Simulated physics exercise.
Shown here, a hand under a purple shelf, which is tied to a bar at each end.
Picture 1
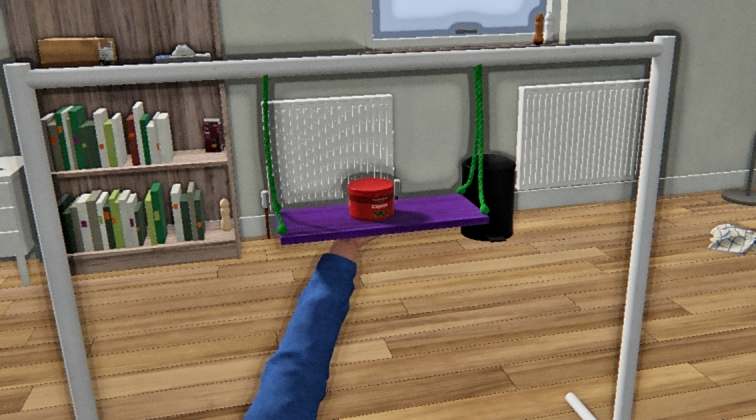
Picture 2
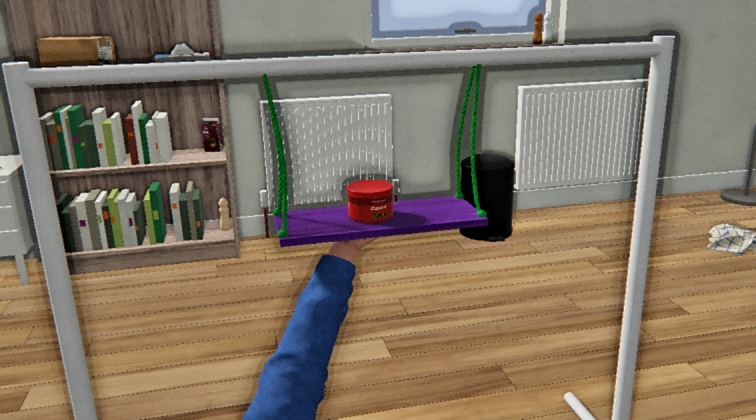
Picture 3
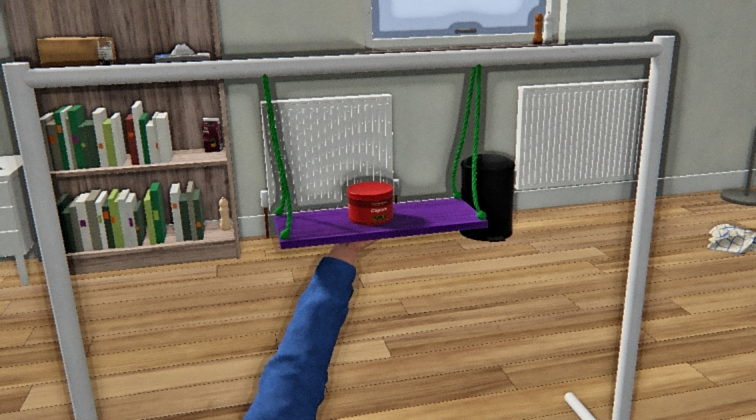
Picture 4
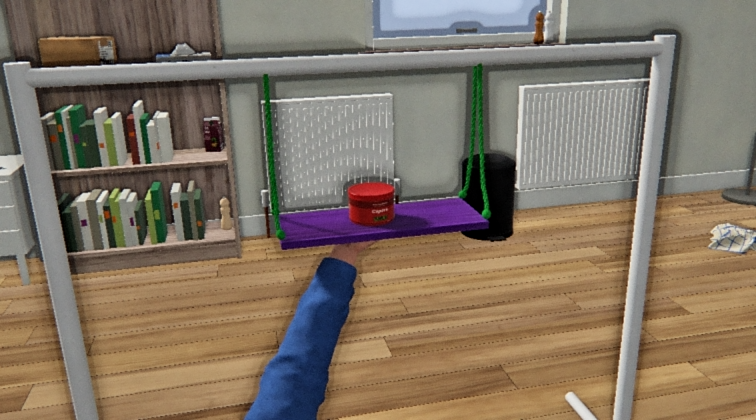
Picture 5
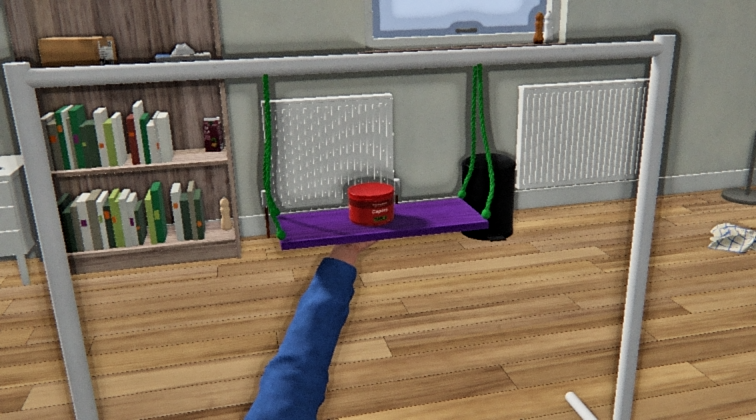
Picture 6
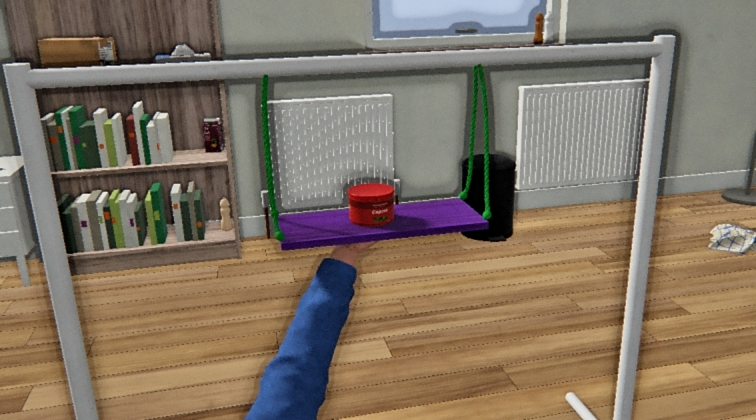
In this clip, a blue-sleeved arm reaches under a purple shelf hung by green cords from a white bar, with a red tub on top; the cords sway and flex slightly while the shelf and tub barely move.
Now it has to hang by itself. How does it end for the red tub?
The red tub stays on the board.
Then, 0.24 s later than the last view, board level; tub on the board near (372, 207).
Finally, board level; tub on the board near (372, 207). The red tub remains aboard.
